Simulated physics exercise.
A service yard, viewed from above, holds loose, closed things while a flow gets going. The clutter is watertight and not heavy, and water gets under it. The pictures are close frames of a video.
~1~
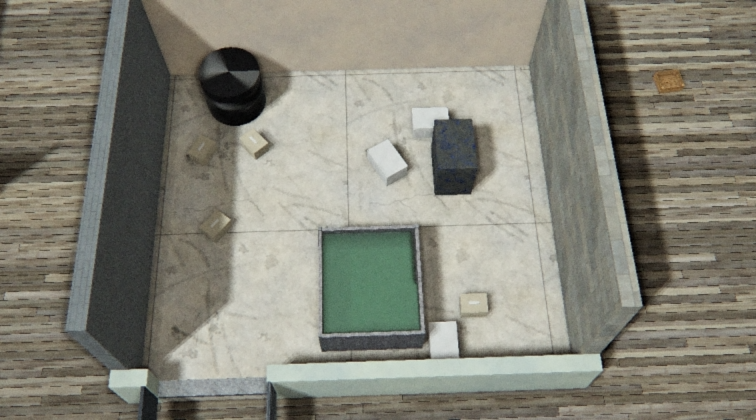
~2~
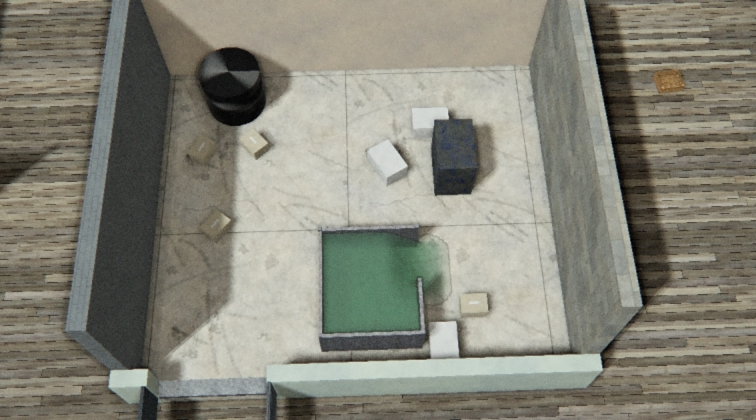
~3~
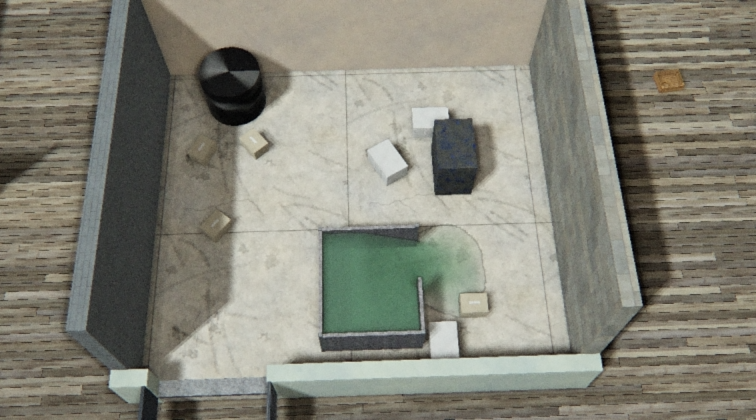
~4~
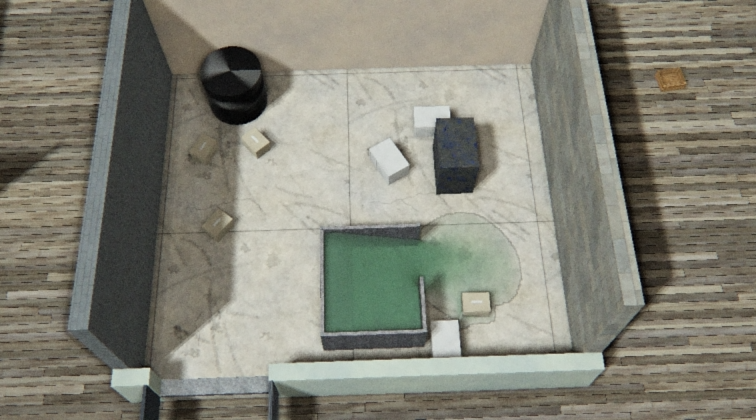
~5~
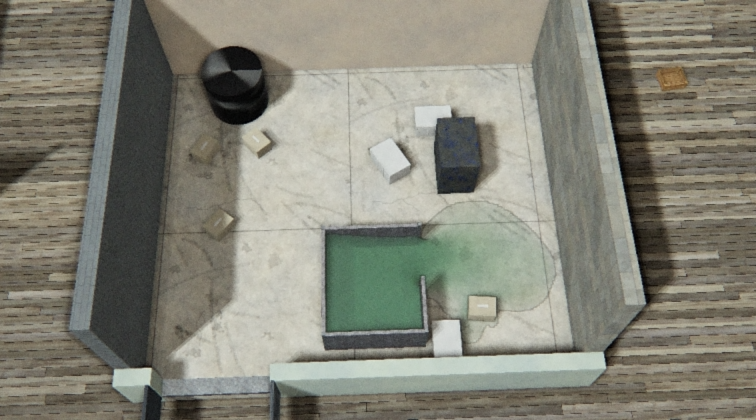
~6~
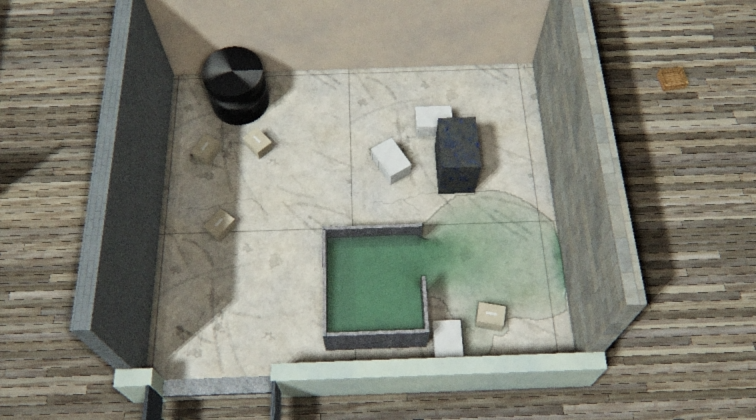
The clip opens on a walled yard seen from above, with scattered boxes, a dark cylinder and a square basin of green water. Water pours through a gap in the basin's right side and spreads across the floor to the right-hand wall, nudging a small tan box slightly right and toward the near wall.
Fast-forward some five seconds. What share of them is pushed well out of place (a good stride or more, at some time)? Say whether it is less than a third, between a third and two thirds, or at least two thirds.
It is less than a third.
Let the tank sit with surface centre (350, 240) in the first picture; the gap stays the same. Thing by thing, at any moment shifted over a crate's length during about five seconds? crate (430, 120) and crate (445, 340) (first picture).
In order: Distance reached, distance reached.
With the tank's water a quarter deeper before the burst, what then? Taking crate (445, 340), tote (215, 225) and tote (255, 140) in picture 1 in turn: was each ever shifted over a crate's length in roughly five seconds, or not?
Respectively, never gets that far, never gets that far, never gets that far.
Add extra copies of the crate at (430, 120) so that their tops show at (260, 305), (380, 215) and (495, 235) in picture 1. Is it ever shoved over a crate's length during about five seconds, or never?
Listed in sequence, the answers are remains nearby, remains nearby and displaced a stride.
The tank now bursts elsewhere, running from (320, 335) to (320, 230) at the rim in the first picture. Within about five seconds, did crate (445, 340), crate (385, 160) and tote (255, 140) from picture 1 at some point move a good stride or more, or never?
Outcome by item - short of that distance / short of that distance / displaced that far.
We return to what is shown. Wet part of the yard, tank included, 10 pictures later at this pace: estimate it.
About 30 percent.
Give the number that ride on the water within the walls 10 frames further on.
That would be 0.
A moment on, 1 of 7 are well off their spots; 0 afloat.
Next, 1 of 7 are well off their spots; 0 afloat.
Later, 1 of 7 are well off their spots; 2 afloat.
In the end, 1 of 7 are well off their spots, and 2 have been at some point; 2 afloat.
